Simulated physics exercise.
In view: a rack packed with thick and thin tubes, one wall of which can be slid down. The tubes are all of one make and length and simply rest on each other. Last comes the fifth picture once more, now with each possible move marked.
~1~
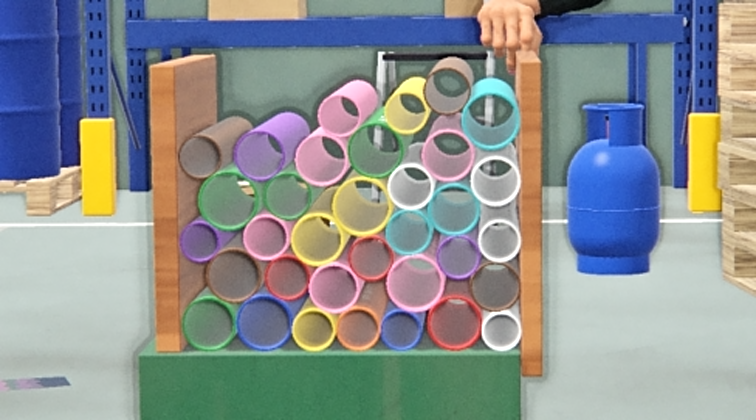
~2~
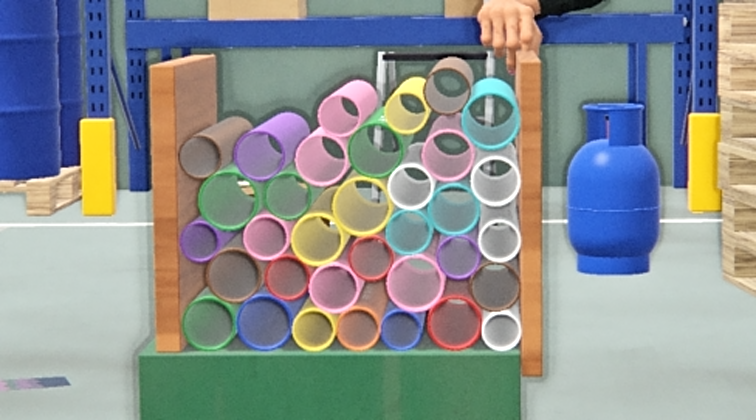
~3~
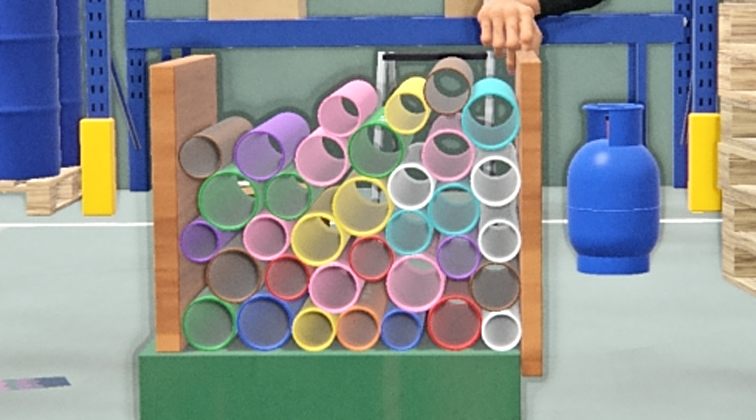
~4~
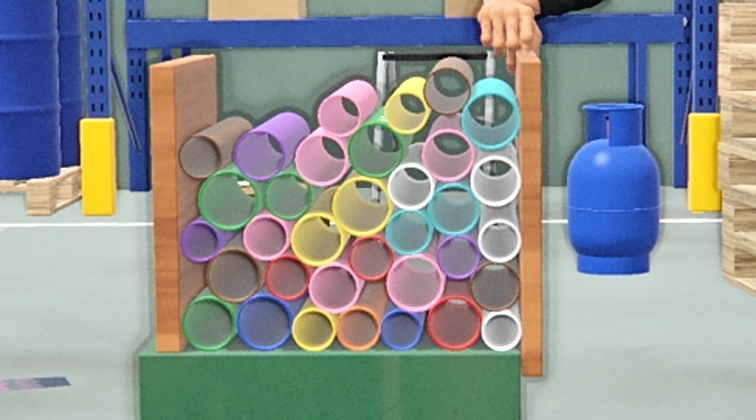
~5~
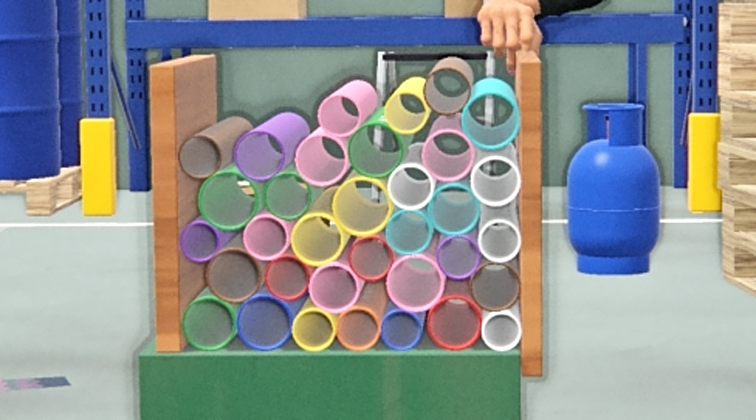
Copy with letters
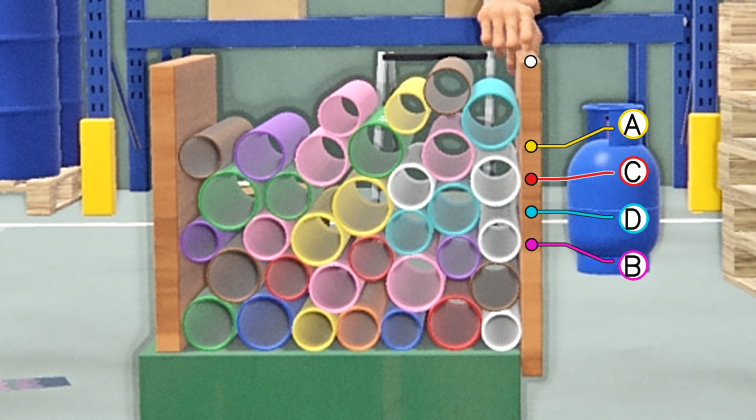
A hand stays still on the right wooden board beside the stacked colourful tubes.
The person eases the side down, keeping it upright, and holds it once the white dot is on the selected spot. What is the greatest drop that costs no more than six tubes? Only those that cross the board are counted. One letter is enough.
The lowest mark that will do is B.
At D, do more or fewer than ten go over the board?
At D, fewer than ten.
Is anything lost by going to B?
Yes.
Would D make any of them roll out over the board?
Yes.
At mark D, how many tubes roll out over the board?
With D, two.
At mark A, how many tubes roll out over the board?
With A, none.
On the copy, A at (531, 146); B at (532, 245); C at (531, 179); D at (531, 212); the white dot at (531, 61).
On B. First, top of the board (521, 142).
Then, top of the board (521, 236).
Finally, top of the board (521, 244), five out over the board.
By contrast, A none out over the board; C one out over the board; D two out over the board.
